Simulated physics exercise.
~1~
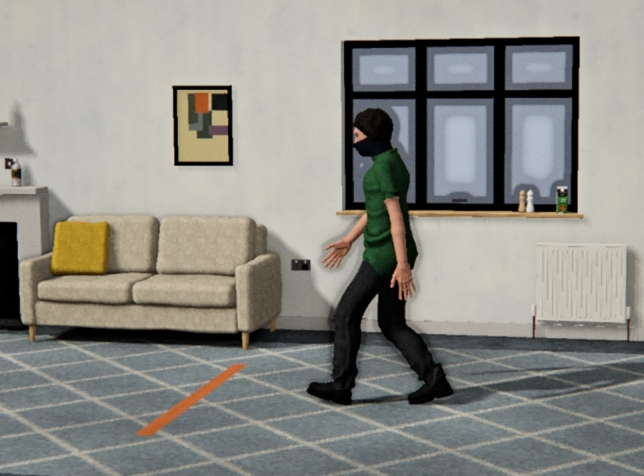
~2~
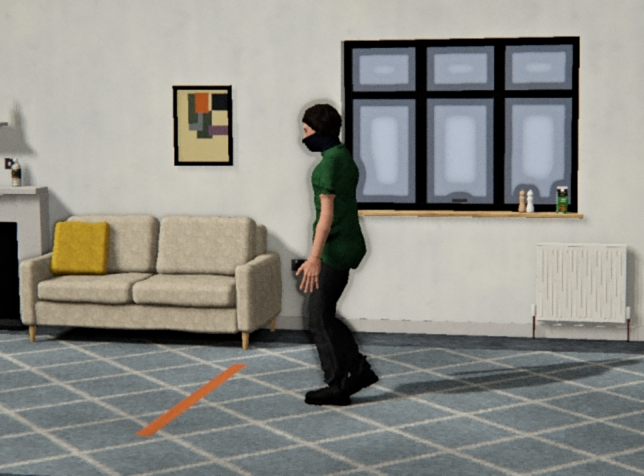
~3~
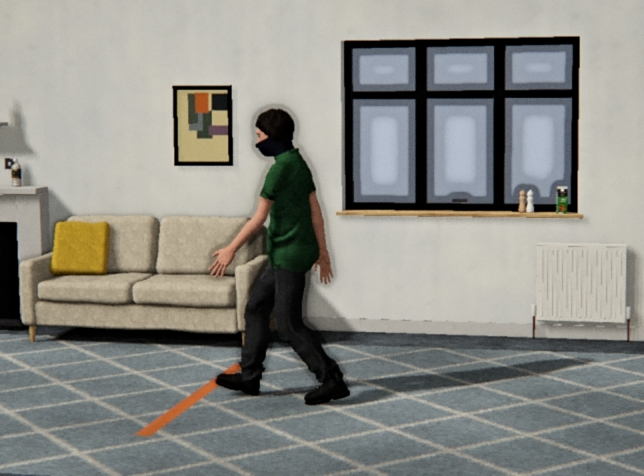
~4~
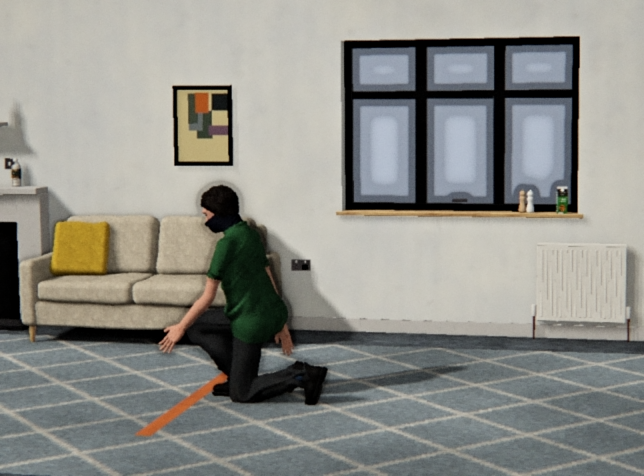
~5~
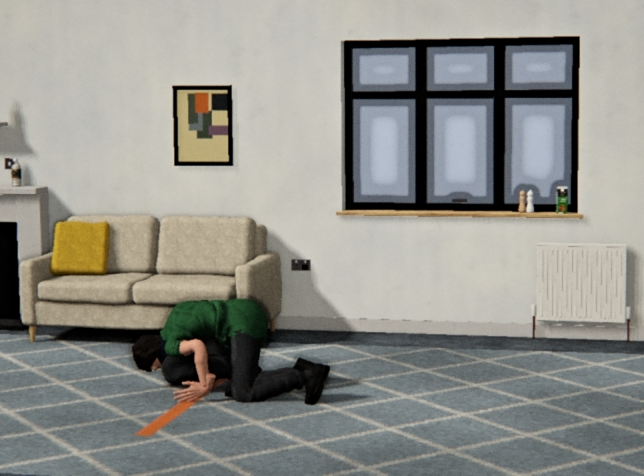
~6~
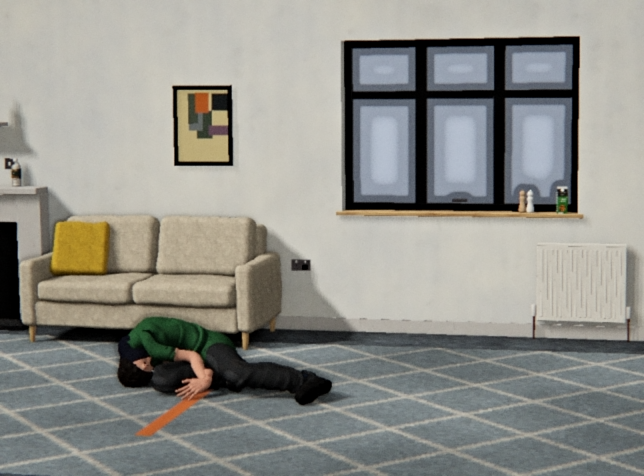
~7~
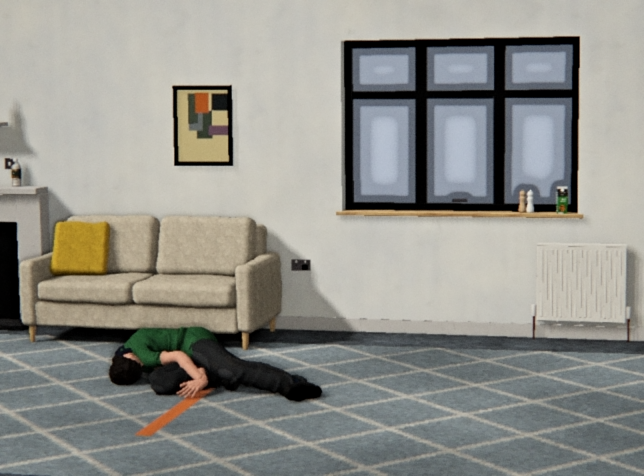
In a living room, a masked person walks left, collapses, and lies across orange tape.
